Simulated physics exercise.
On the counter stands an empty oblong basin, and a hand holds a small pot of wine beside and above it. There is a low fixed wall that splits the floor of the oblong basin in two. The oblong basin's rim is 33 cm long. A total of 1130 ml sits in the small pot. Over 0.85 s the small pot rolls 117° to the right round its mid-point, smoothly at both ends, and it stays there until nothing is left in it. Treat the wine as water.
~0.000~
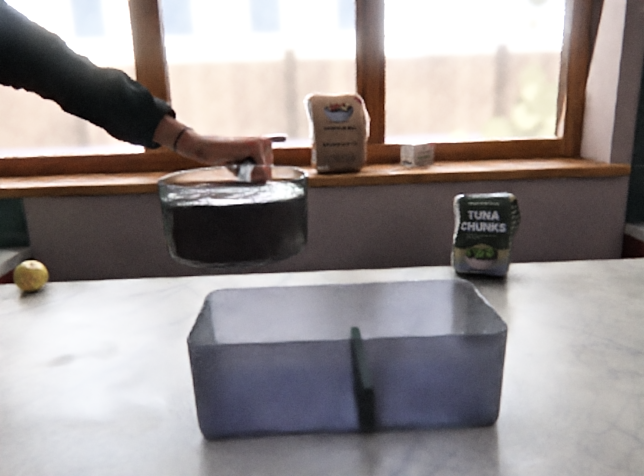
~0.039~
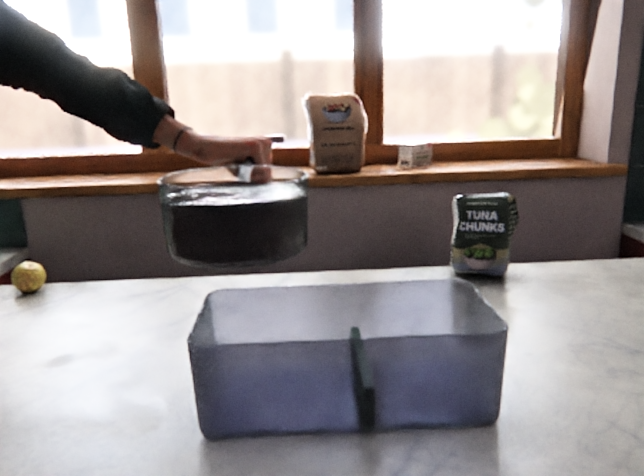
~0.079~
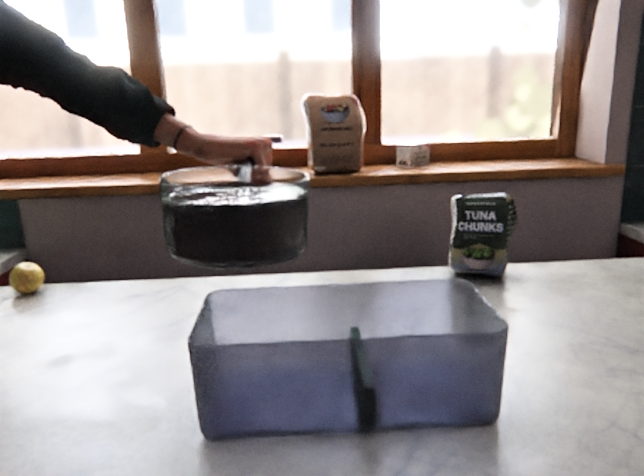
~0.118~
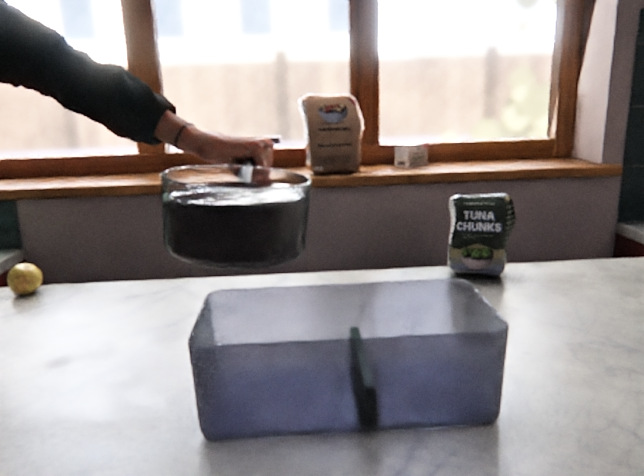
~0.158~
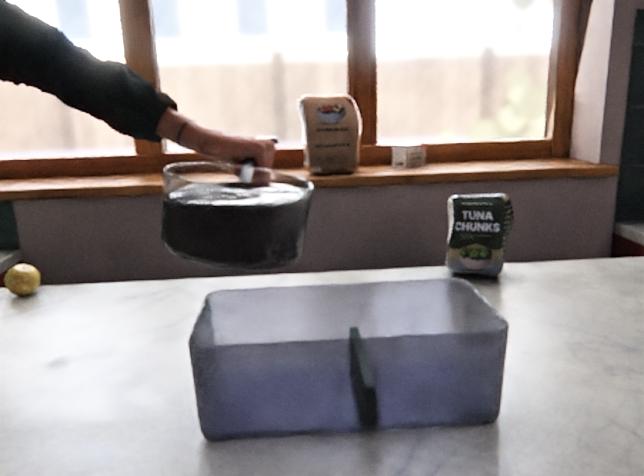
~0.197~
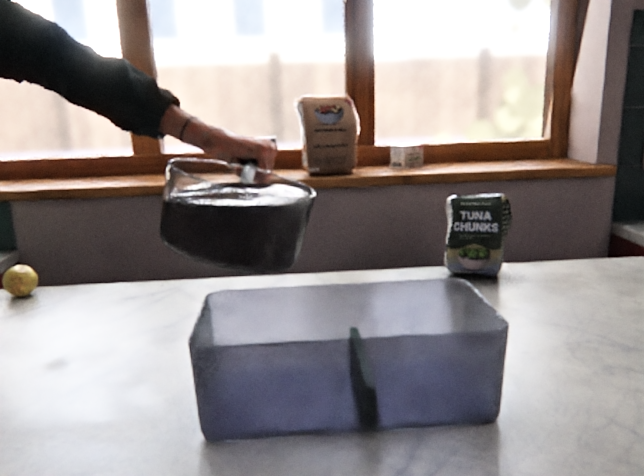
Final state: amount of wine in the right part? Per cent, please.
Approximately 38 %.
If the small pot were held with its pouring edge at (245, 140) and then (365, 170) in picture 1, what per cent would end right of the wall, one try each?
About 10 %, then about 80 %.
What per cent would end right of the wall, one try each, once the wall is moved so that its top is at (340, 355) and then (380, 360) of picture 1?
60 then 20 %.
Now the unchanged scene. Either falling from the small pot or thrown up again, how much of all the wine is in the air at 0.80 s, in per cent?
Around 5 per cent of the liquid is in flight.
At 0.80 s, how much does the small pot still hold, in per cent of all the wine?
About 5 per cent.
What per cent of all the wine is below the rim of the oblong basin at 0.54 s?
Fraction in basin: Approx. 20%.
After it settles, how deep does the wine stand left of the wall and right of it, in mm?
Once settled, the left stands around 24 mm and the right around 20 mm.
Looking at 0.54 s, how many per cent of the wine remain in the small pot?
44 %.
After 0.54 s the tilt is 83° and 45 per cent is still to pour, 5 is left of the wall and 15 right of it.
After 0.80 s the tilt is 116° and 5 per cent is still to pour, 51 is left of the wall and 38 right of it.
After 1.06 s the tilt is 117° and 0 per cent is still to pour, 59 is left of the wall and 38 right of it.
After 1.35 s the tilt is 117° and 0 per cent is still to pour, 59 is left of the wall and 38 right of it.
In the end 59 per cent lies left of the wall, 38 right of it and 3 outside.
